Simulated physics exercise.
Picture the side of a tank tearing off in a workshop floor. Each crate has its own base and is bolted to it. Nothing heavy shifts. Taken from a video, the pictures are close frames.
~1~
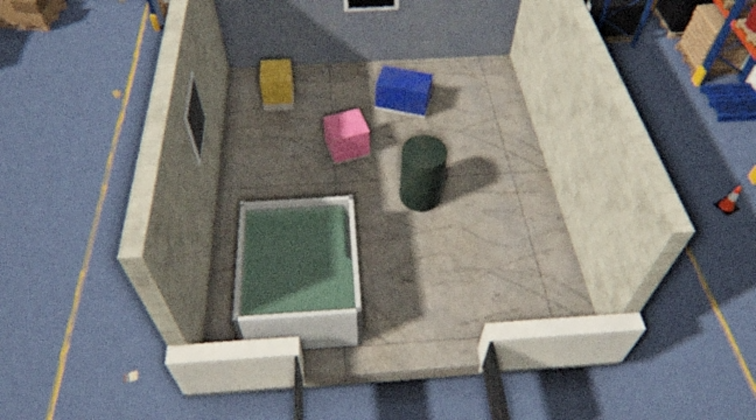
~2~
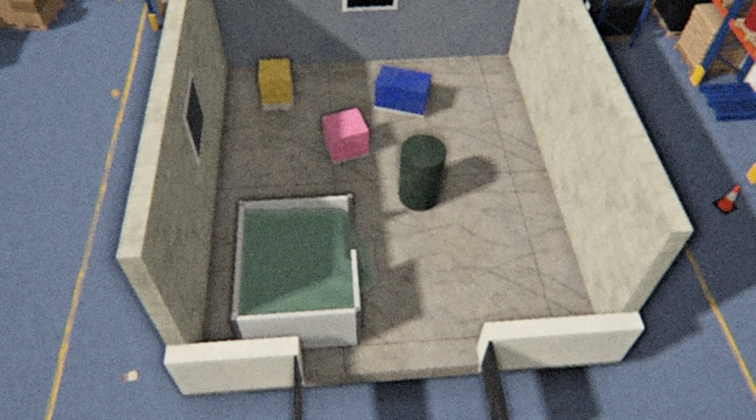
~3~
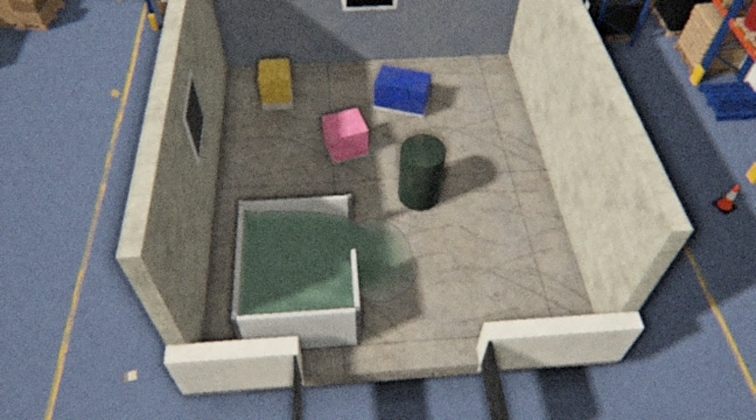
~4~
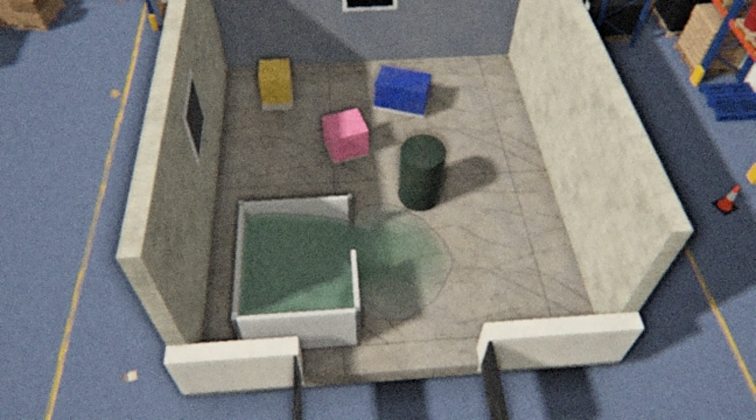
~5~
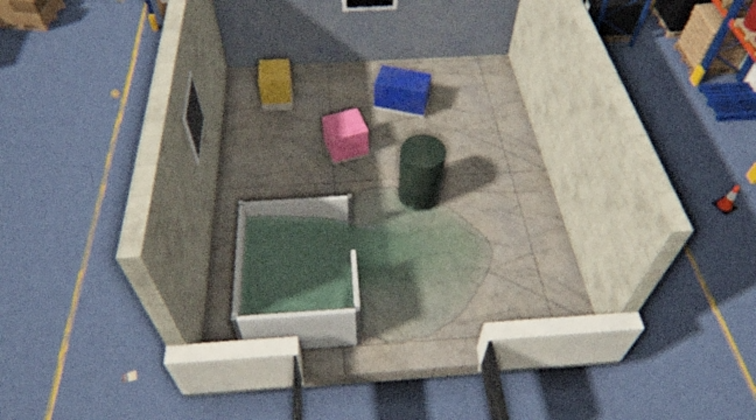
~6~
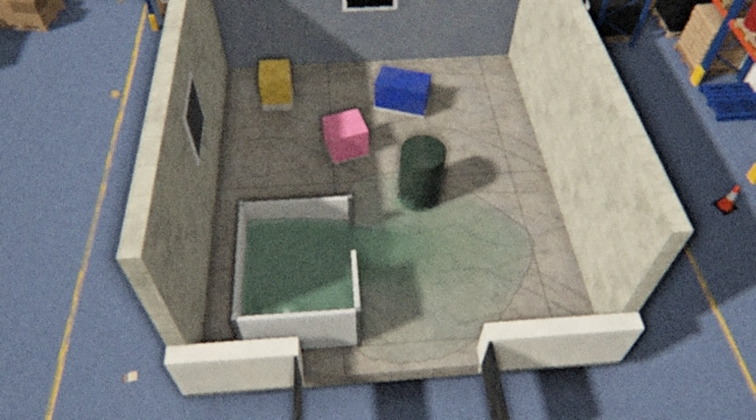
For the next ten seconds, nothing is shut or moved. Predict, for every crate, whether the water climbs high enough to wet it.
My prediction: The yellow crate ends up dry; the pink crate ends up wet; the blue crate ends up wet.
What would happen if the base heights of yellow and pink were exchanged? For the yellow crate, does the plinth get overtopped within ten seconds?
Looks like the yellow crate is inundated.
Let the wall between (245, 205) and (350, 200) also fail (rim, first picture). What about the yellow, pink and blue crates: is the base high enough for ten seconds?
Result: Yellow crate is swamped; pink crate is swamped; blue crate is swamped.
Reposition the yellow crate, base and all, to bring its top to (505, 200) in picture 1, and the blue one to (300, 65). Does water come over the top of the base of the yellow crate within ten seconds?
Outcome: Yellow crate is flooded.
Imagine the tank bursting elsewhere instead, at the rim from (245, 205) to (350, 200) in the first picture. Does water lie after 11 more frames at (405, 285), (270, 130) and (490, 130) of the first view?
First spot unwetted, second drenched, third drenched.
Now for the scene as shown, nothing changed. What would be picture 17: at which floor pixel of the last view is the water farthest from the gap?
At about (516, 77).
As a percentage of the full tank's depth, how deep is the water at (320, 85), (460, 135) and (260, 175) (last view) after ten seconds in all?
I'd put them at close to 6 per cent, then 6 per cent, then 8 per cent.
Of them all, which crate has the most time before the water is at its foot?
My pick is the yellow-painted one.
A moment on, water covers 35 % of the floor; the yellow crate not reached, the pink crate water round its plinth, the blue crate not reached.
Next, water covers 45 % of the floor; the yellow crate not reached, the pink crate water round its plinth, the blue crate water round its plinth.
Then, water covers 55 % of the floor; the yellow crate water round its plinth, the pink crate water round its plinth, the blue crate water round its plinth.
Later, water covers 80 % of the floor; the yellow crate water round its plinth, the pink crate water round its plinth, the blue crate water round its plinth.
In the end, water covers 95 % of the floor; the yellow crate stayed above the water, the pink crate was topped, the blue crate was topped.
